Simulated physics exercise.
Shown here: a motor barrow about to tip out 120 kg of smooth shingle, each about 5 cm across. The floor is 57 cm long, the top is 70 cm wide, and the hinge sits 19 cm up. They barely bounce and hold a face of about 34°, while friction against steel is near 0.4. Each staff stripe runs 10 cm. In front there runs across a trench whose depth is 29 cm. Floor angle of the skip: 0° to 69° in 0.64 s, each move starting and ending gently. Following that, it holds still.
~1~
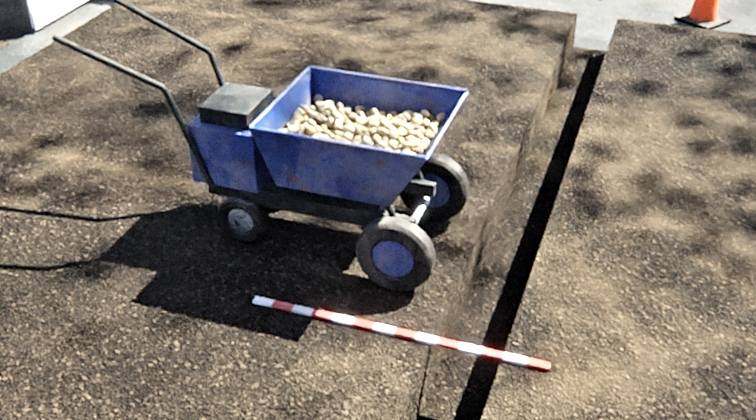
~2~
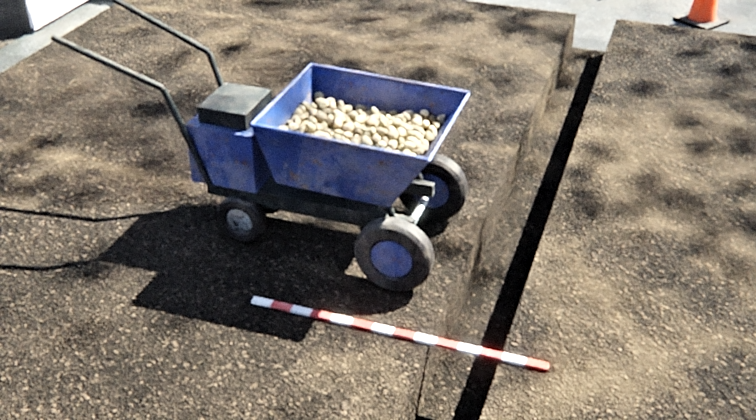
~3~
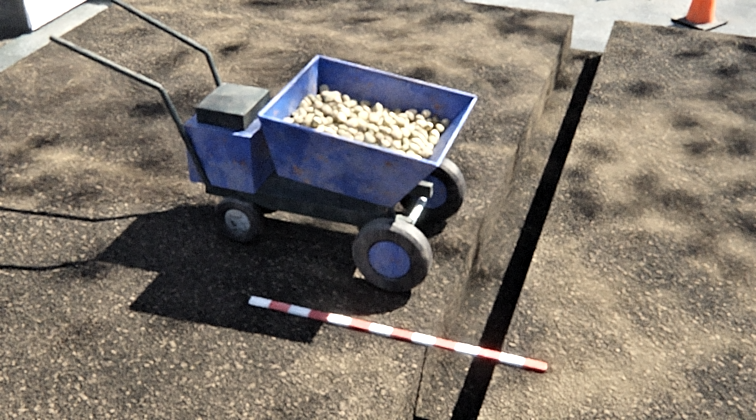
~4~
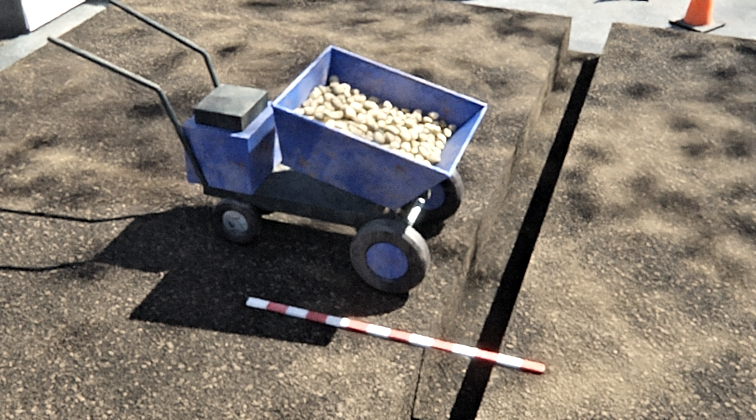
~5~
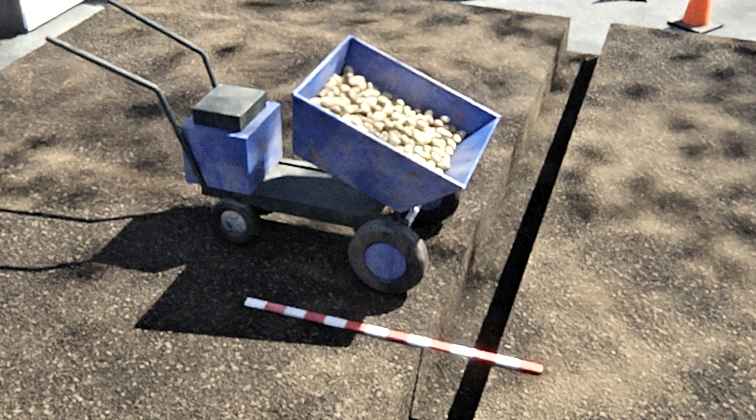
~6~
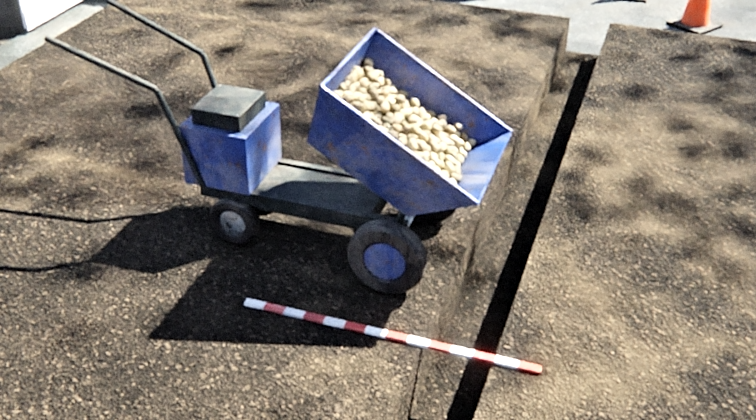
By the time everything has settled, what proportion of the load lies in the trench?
About 14 percent of the load.
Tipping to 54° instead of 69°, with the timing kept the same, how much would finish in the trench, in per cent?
Around 5 per cent would finish in the trench.
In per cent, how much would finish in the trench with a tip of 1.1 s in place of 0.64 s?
Estimate: About 25 %.
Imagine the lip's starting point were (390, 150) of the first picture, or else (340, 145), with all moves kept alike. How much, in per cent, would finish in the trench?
I'd say some 40 per cent and some 80 per cent.
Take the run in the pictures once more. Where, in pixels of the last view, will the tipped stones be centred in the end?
Roughly (589, 288), I'd say.
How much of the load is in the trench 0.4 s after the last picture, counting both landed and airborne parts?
I'd say near 0 per cent at that time.
Then, 0.2 s after the last picture the floor is at 58°, 100 % in the skip; the foremost stones are at (491, 218).
Then, 0.4 s after the last picture the floor is at 69°, 82 % in the skip, 18 % past the trench; the foremost stones are at (586, 280).
Then, 0.8 s after the last picture the floor is at 69°, 28 % in the skip, 72 % past the trench; the foremost stones are past the picture's edge.
Then, 2.7 s after the last picture the floor is at 69°, 0 % in the skip, 14 % in the trench, 86 % past the trench; the foremost stones are past the picture's edge.
